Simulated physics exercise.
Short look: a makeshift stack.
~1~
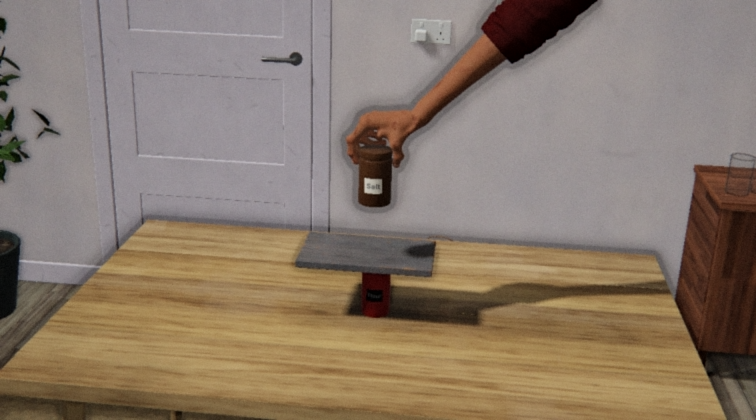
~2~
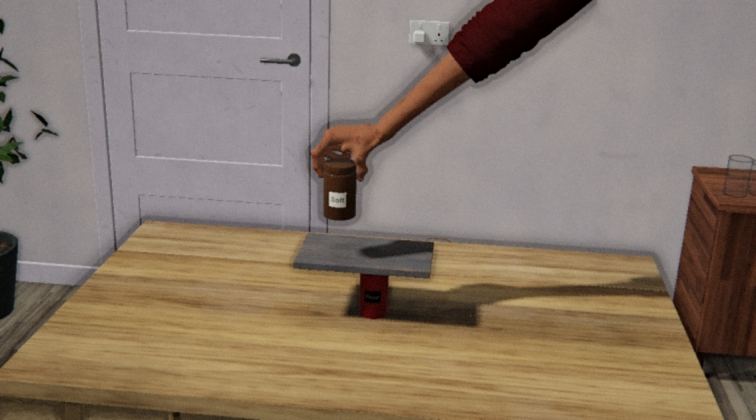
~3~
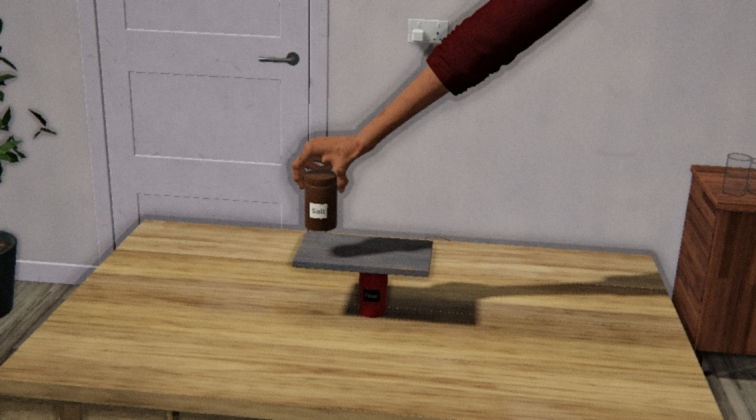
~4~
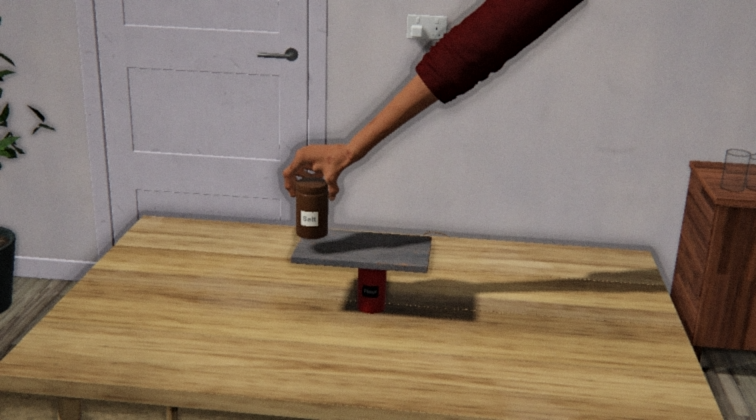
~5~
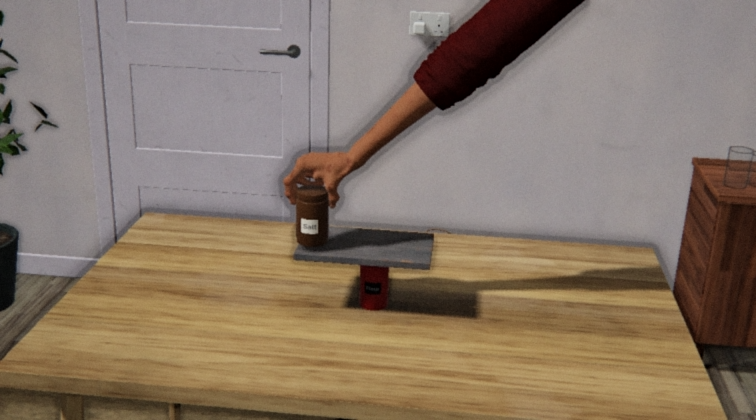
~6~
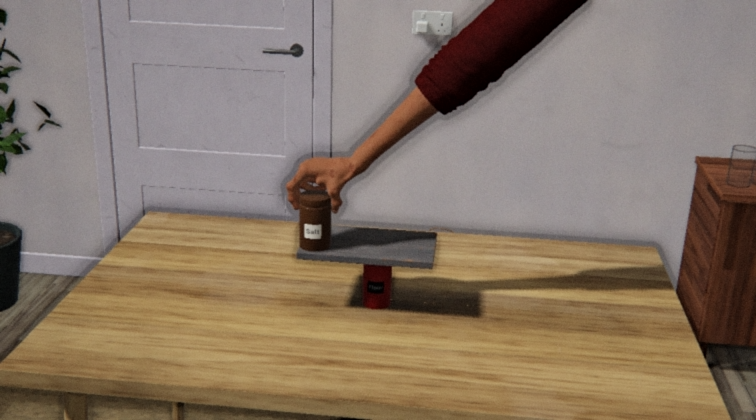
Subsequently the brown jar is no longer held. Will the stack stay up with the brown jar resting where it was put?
No.
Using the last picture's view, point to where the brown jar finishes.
Near (281, 295).
Then, 0.30 s later than the last frame, brown jar now fallen; grey board tilted by 32°.
Then, 0.40 s later than the last frame, grey board tilted by 63°.
Then, 0.60 s later than the last frame, grey board tilted by 70°.
When it is over, fallen, brown jar; lying over in the stack, grey board; left askew, red jar. End places, in pixels of the last picture, brown jar near (281, 296). The stack loses its balance.
